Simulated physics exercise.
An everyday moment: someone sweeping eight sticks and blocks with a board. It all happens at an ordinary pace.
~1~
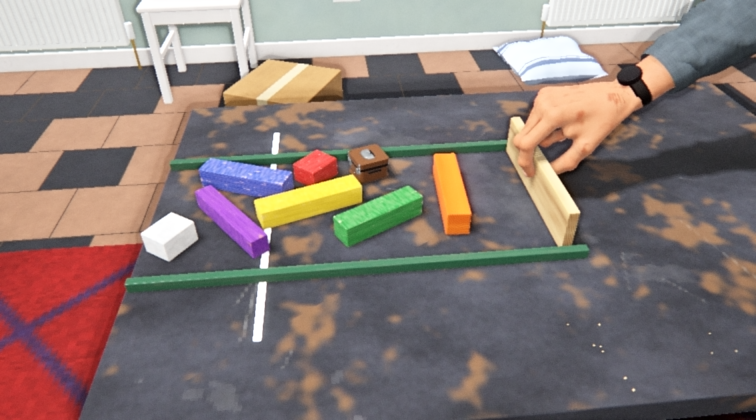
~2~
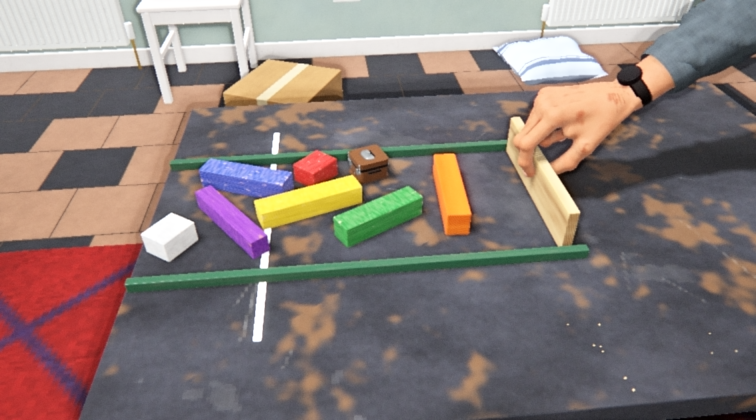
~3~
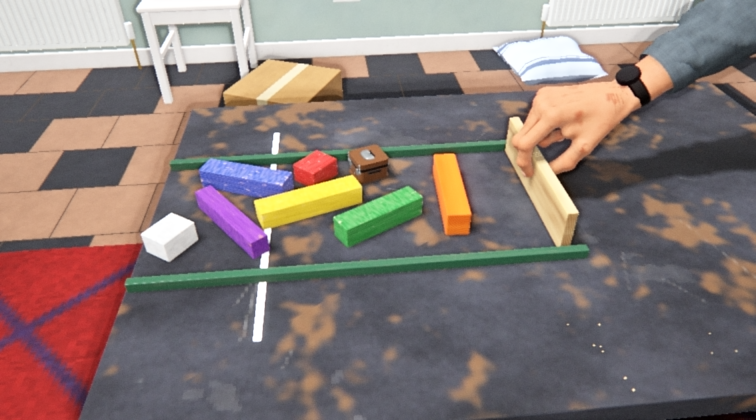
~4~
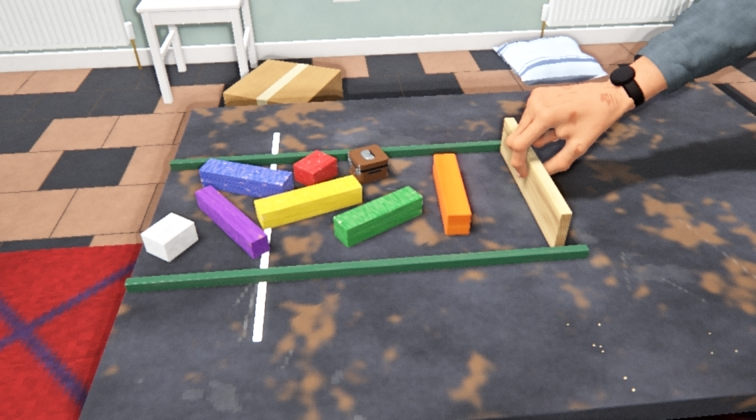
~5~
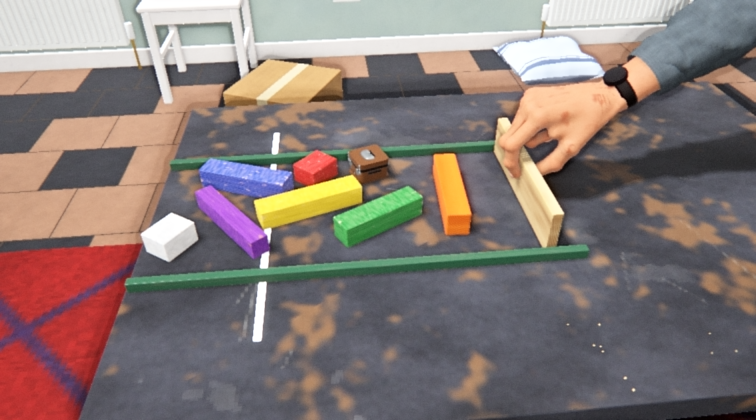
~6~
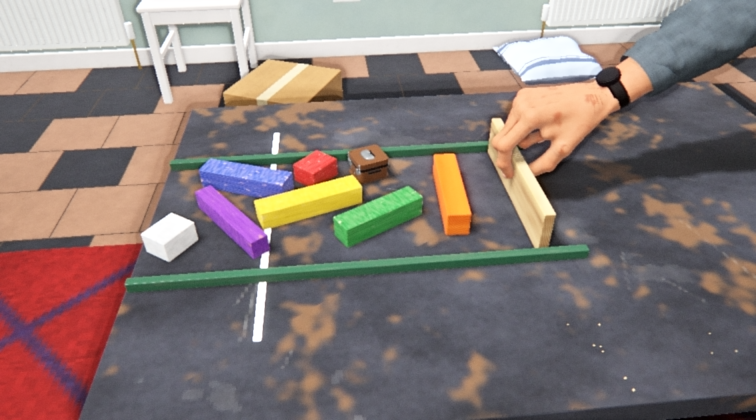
At first, a hand holds a wooden board still at the right end of two green rails, with colourful bars and blocks scattered between them near a white strip. Then the hand slides the board slightly left toward the orange bar, without touching it, while all the pieces stay in place.
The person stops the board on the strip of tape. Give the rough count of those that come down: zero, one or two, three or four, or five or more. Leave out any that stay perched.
Here the number that fall off is one or two.
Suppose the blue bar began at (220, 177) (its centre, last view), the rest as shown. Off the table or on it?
From there it stays on.
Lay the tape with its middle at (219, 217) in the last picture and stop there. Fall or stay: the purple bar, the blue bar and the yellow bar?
The purple bar goes over; the blue bar falls; the yellow bar stays on.
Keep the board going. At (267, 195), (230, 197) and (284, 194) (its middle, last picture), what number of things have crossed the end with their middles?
Past the end: 2, 3 and 1.
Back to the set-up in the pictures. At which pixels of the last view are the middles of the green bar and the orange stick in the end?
About (209, 238), and the other about (257, 205).
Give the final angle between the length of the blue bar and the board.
Some 65 degrees.
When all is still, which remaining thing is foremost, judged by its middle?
The blue bar.
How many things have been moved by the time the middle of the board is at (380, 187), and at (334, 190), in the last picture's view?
First 5, then 8.
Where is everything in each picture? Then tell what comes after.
In the first picture, white block (170, 237); purple bar (231, 220); blue bar (247, 180); board (538, 177); tape (269, 213).
In the second picture, purple bar (231, 220); red block (316, 170).
In the third picture, blue bar (247, 180); yellow bar (310, 202).
In the fourth picture, white block (170, 237); green bar (379, 216).
In the fifth picture, purple bar (231, 220); brown case (369, 165).
In the sixth picture, white block (170, 237); purple bar (231, 220); blue bar (247, 180); board (517, 179); tape (269, 213).
Soon after, none off yet; white block at rest near (170, 237); purple bar at rest near (231, 220); blue bar at rest near (247, 180).
At rest, the number that fall off is one or two; fallen, purple bar and white block.
